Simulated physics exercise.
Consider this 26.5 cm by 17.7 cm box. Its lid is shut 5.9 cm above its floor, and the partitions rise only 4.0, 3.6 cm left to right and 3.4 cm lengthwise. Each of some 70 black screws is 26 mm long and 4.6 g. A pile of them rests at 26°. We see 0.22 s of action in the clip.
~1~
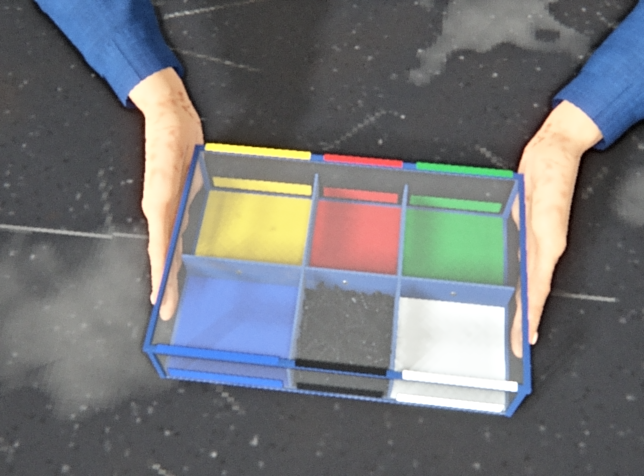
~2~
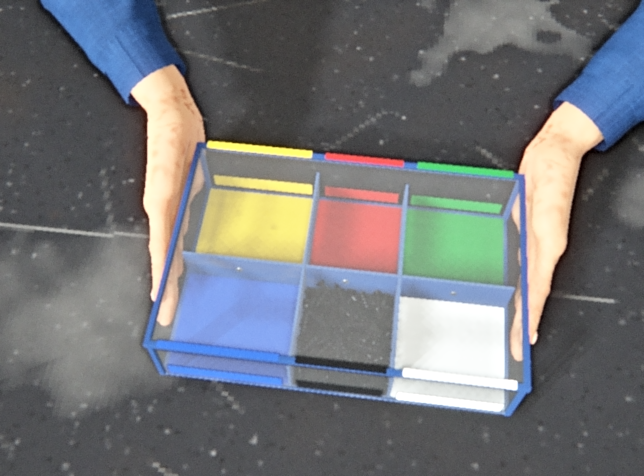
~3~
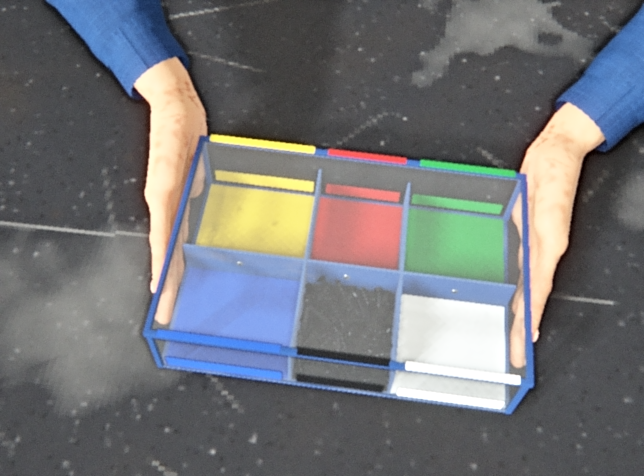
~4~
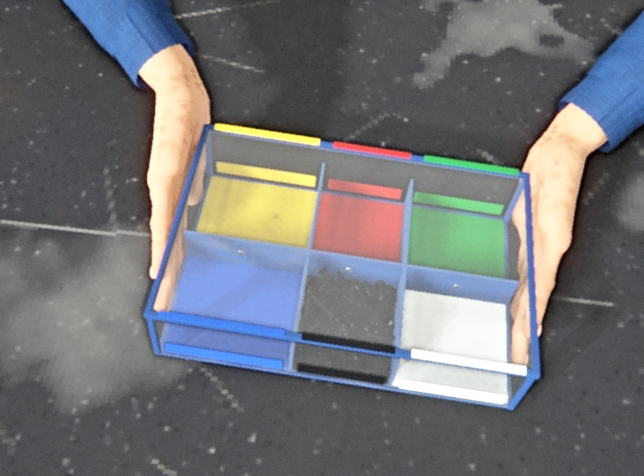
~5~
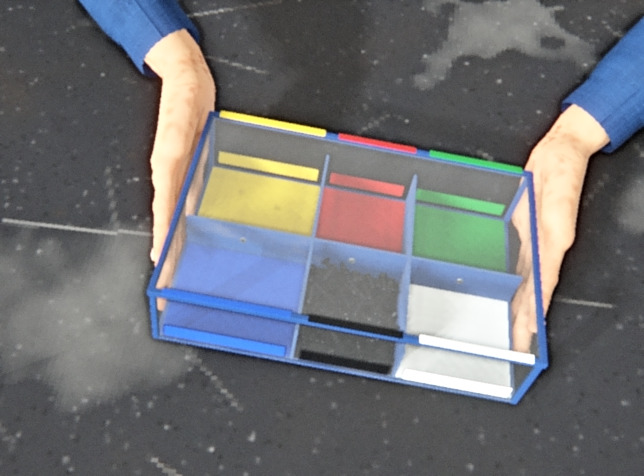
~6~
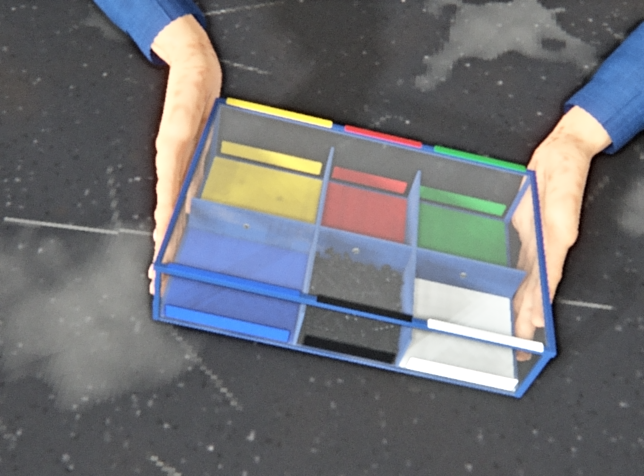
A clear-lidded box edged in blue, split into six compartments, is held between two hands in blue sleeves, seen from above over a dark, speckled surface with pale patches. Yellow, red and green sections line the back, with blue, a black one holding small dark pieces, and white along the front. The hands slowly tilt the box, its front edge rising, most at the left, while the view stays still.
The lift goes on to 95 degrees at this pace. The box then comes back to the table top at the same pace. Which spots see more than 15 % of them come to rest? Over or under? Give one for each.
Result: Red compartment: Fails to beat the threshold; blue compartment: Fails to beat the threshold; green compartment: Beats the threshold; yellow compartment: Fails to beat the threshold; white compartment: Fails to beat the threshold; black compartment: Beats the threshold.
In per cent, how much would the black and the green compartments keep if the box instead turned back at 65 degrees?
In per cent, black gets 90, green gets 5.
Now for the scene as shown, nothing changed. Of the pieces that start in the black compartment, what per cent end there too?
About 40 in a hundred.
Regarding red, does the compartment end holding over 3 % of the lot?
For red, the answer is affirmative.
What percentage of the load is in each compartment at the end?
Red 10 / blue 0 / green 50 / yellow 0 / white 0 / black 45, all in percent.
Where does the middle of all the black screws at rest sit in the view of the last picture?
Look around (396, 245) in the last picture.
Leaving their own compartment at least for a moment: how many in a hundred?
Close to 55 percent.
Then, 0.87 s after the last picture, tilt 95 degrees; red 5 %, green 10 %, white 5 %, black 80 %.
Then, 1.45 s after the last picture, tilt 42 degrees; red 5 %, green 50 %, black 45 %.
Then, 2.09 s after the last picture, tilt 0 degrees; red 5 %, green 50 %, black 45 %.
In the end, red 10 %, blue 0 %, green 50 %, yellow 0 %, white 0 %, black 45 %.
